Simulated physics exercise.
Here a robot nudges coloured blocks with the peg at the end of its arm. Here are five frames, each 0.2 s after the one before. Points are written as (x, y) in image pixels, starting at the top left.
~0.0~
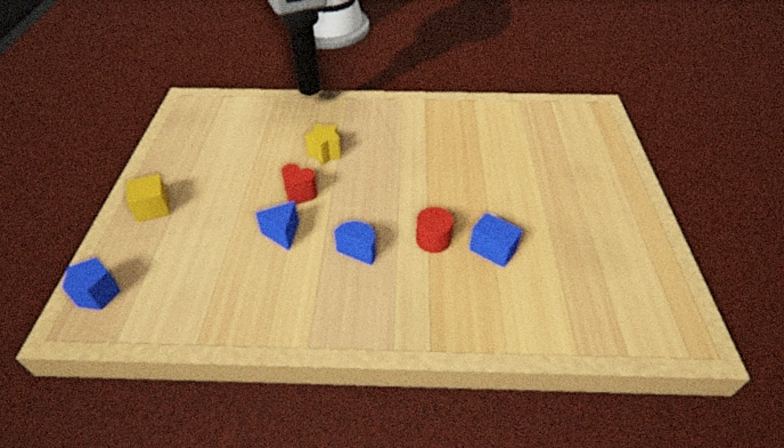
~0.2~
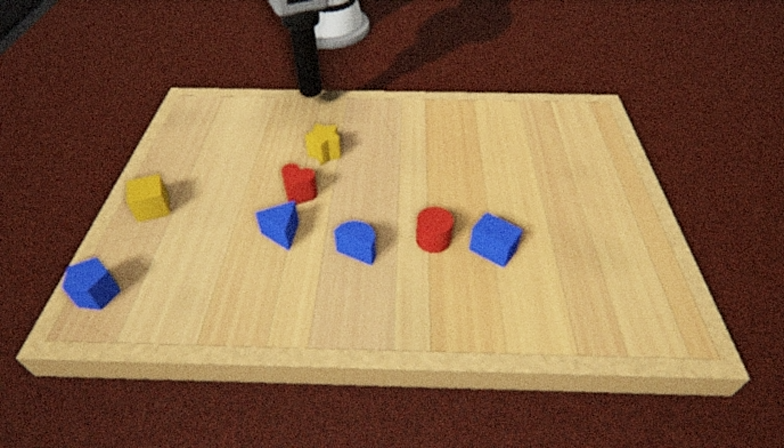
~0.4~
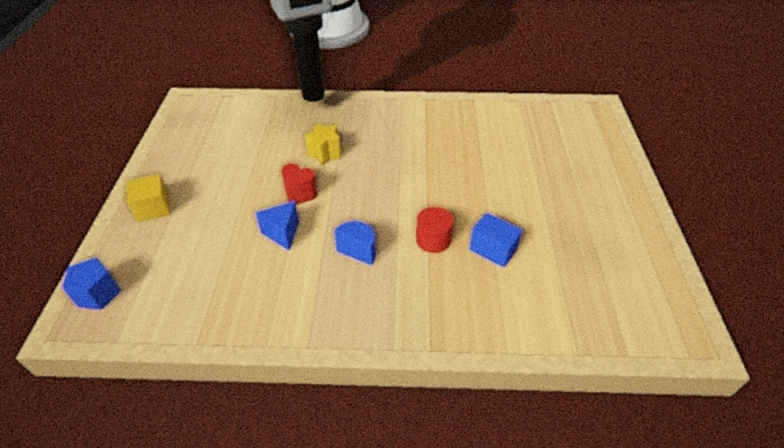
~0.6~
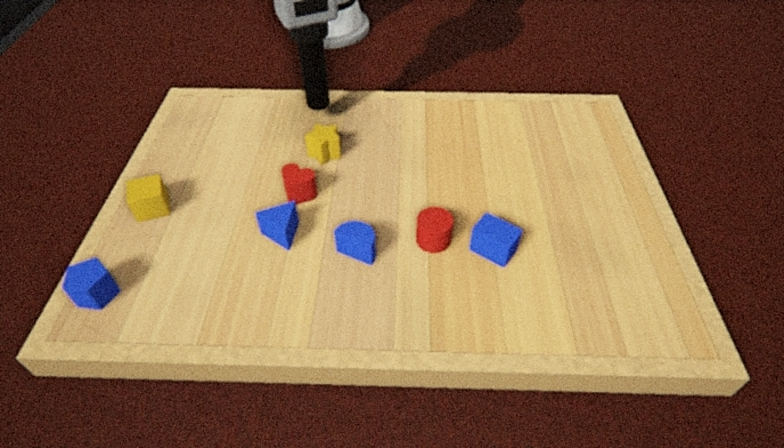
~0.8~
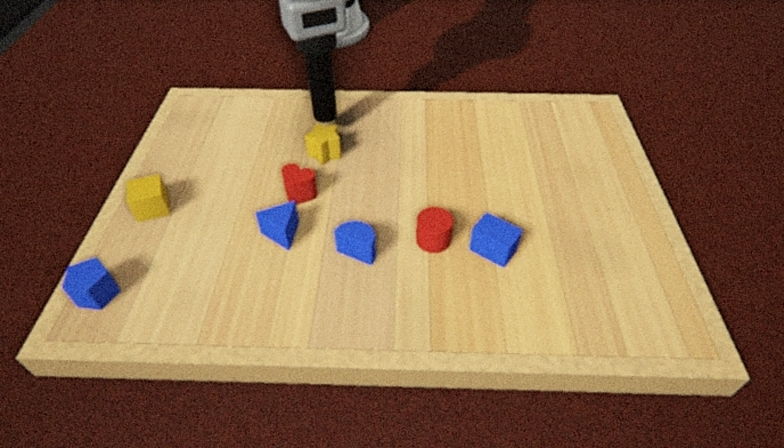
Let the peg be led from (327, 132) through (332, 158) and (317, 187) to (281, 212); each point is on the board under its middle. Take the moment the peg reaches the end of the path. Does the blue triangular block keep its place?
No - that is not the case.
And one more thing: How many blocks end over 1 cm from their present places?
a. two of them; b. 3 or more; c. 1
b (3 or more)
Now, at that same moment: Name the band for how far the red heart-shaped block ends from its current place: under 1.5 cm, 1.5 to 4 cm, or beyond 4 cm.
It goes beyond 4 cm.
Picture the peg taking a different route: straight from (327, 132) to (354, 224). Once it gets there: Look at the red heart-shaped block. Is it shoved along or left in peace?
The red heart-shaped block moves.
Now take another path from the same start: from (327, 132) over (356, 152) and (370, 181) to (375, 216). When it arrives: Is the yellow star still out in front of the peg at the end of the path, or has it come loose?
When the path ends, it will lie beside or behind the peg.
The first path, step by step. One third of the way, peg (331, 143); yellow star (322, 154).
Two thirds of the way, peg (314, 172); red heart-shaped block (277, 190), turned 40° clockwise; yellow star (307, 185).
At the end, peg (277, 197); blue triangular block (270, 230), turned 20° clockwise; red heart-shaped block (249, 209), turned 100° clockwise; yellow star (291, 207), turned 45° anticlockwise.
